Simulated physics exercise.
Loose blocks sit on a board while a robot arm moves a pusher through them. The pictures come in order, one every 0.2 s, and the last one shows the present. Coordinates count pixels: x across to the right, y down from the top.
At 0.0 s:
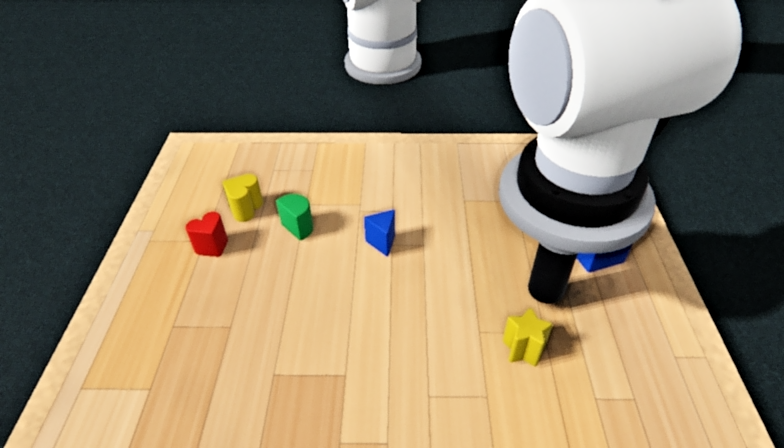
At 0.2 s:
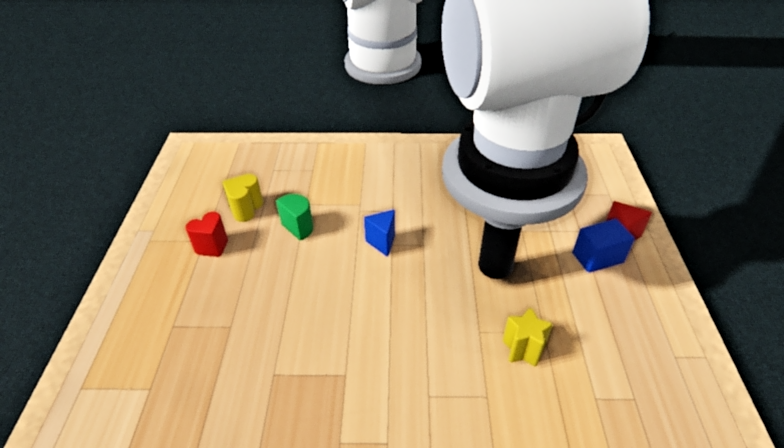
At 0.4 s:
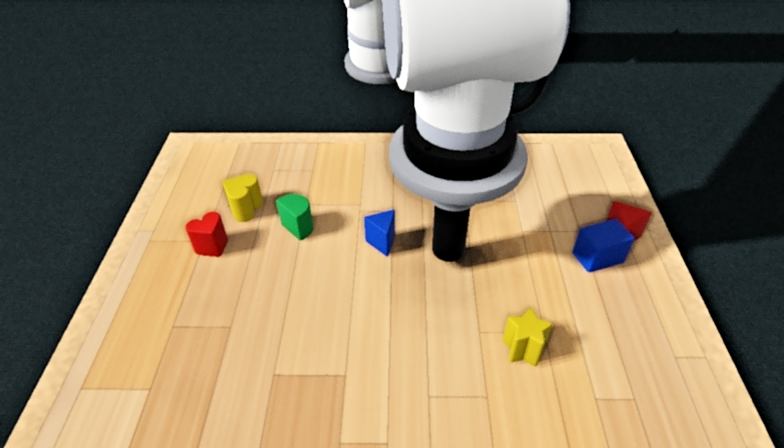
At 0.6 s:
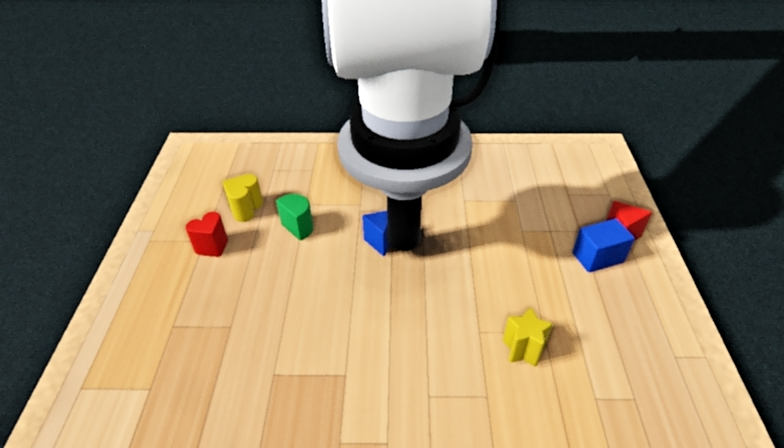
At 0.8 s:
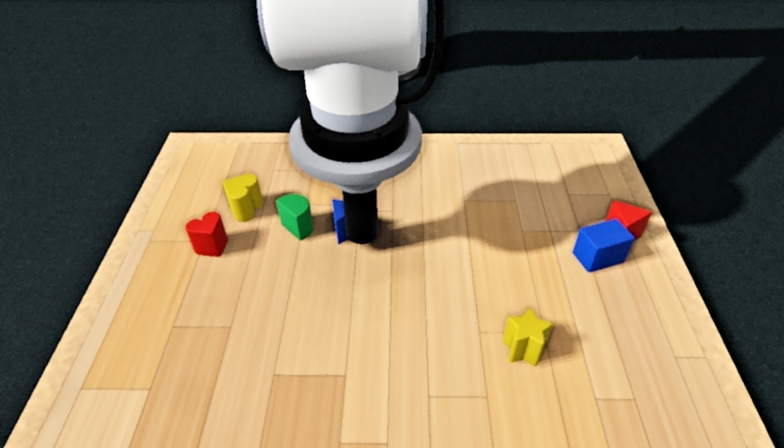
A light wooden board on a dark surface is seen from above at an angle, with the camera still. Red and yellow hearts and a green block sit at left, a blue triangular block near the middle, a yellow star lower right, and blue and red blocks at far right. A white robot arm sweeps its black pusher leftward across the board, then nudges the triangular block left toward the green one.
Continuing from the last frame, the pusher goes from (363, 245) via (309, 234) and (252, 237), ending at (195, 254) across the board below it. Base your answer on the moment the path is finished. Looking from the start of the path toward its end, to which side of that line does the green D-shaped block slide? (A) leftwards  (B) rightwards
Answer: B.
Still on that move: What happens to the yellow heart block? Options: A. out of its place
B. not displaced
Letter A.
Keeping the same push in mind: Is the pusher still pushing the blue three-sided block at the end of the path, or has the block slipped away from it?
As far as I can tell, the blue three-sided block has dropped away to the side or behind.
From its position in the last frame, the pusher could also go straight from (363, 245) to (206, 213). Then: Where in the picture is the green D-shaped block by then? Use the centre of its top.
Top centre: (247, 176).
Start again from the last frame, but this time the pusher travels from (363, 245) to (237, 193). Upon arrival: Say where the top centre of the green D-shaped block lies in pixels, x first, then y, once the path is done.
The middle of its upper face will lie at (241, 199).
The first path, step by step. One third of the way, pusher (307, 224); green D-shaped block (278, 199); blue three-sided block (314, 191), turned 30° clockwise.
Two thirds of the way, pusher (248, 227); yellow heart block (233, 178); green D-shaped block (250, 191), turned 80° clockwise; blue three-sided block (313, 190), turned 35° clockwise.
At the end, pusher (191, 244); red heart block (153, 234); yellow heart block (233, 178); green D-shaped block (250, 191), turned 80° clockwise; blue three-sided block (313, 190), turned 35° clockwise.
